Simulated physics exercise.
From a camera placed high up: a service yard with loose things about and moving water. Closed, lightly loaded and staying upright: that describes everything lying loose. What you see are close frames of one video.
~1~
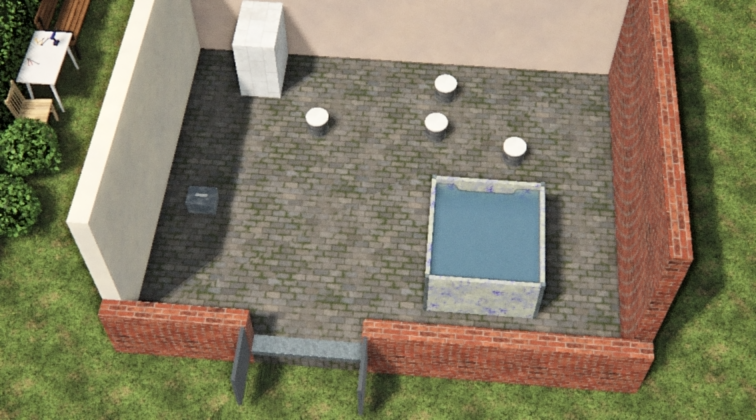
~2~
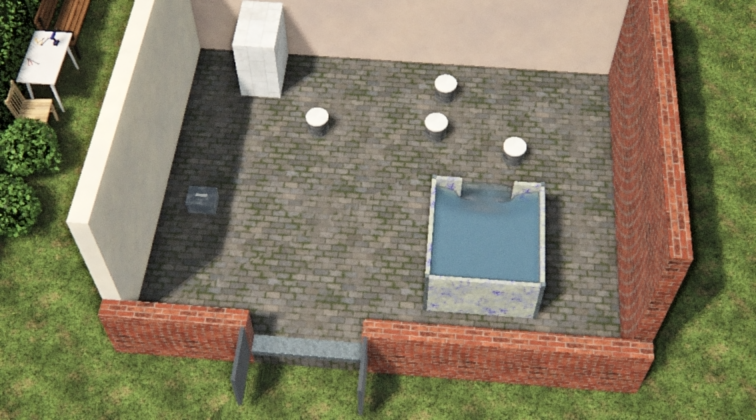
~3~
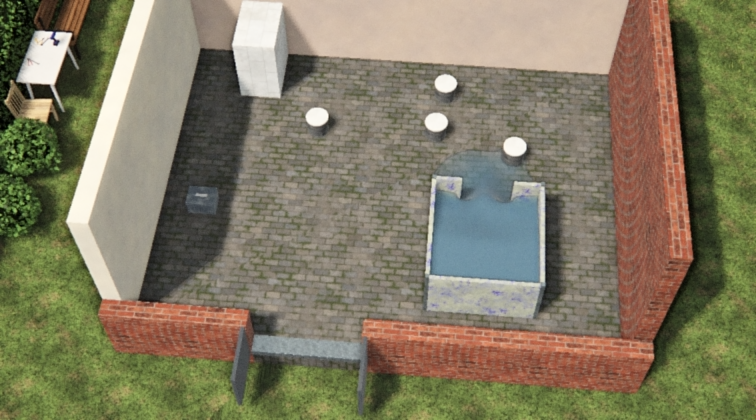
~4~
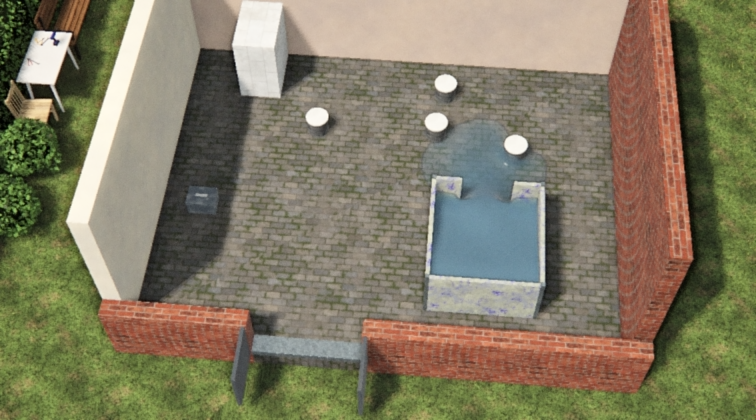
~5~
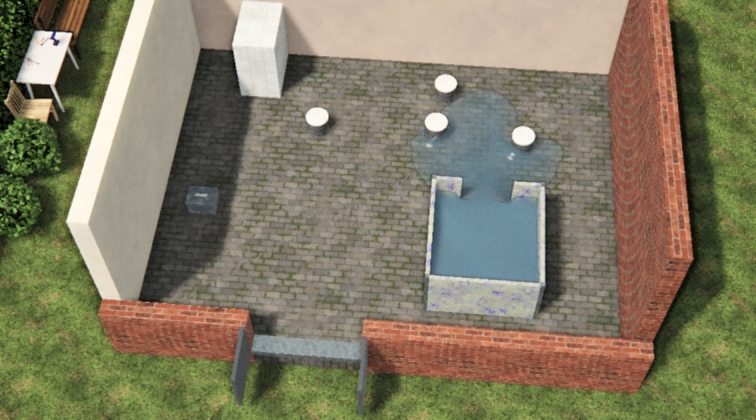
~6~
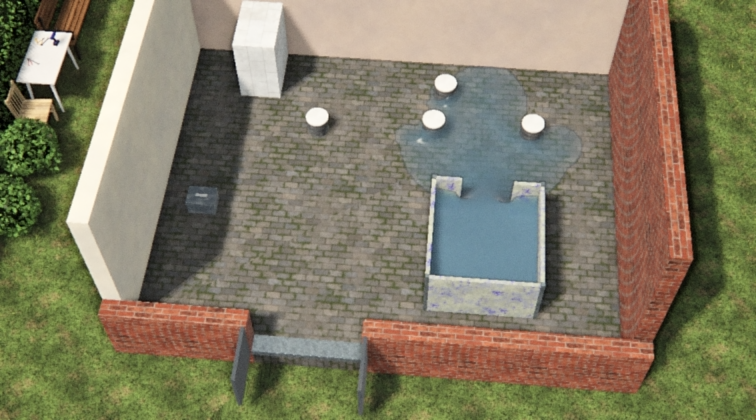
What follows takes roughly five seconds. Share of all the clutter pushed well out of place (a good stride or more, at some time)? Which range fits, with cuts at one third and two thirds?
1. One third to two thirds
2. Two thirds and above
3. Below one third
One third to two thirds.
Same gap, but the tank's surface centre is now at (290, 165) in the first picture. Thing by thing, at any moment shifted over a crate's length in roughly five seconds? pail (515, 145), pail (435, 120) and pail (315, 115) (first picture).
First never got that far, then never got that far, then got that far.
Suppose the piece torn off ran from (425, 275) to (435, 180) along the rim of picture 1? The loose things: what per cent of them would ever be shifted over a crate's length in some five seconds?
By my reckoning, around 20 percent.
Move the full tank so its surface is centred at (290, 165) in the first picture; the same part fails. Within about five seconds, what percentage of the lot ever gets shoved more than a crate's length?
Some 60 per cent.
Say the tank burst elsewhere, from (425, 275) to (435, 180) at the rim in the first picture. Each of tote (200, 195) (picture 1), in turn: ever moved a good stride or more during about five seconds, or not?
My verdict on that one: Gets shoved clear.
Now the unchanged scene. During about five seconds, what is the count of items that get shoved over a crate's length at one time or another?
3.
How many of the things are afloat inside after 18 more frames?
Tally: 2.
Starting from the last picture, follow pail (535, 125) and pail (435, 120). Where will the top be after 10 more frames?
Estimate: First at (596, 81), second at (327, 68), approximately.
A moment on, 2 of 5 are well off their spots; 0 afloat.
Next, 3 of 5 are well off their spots; 2 afloat.
Later, 3 of 5 are well off their spots; 2 afloat.
In the end, 3 of 5 are well off their spots, and 3 have been at some point; 0 afloat.
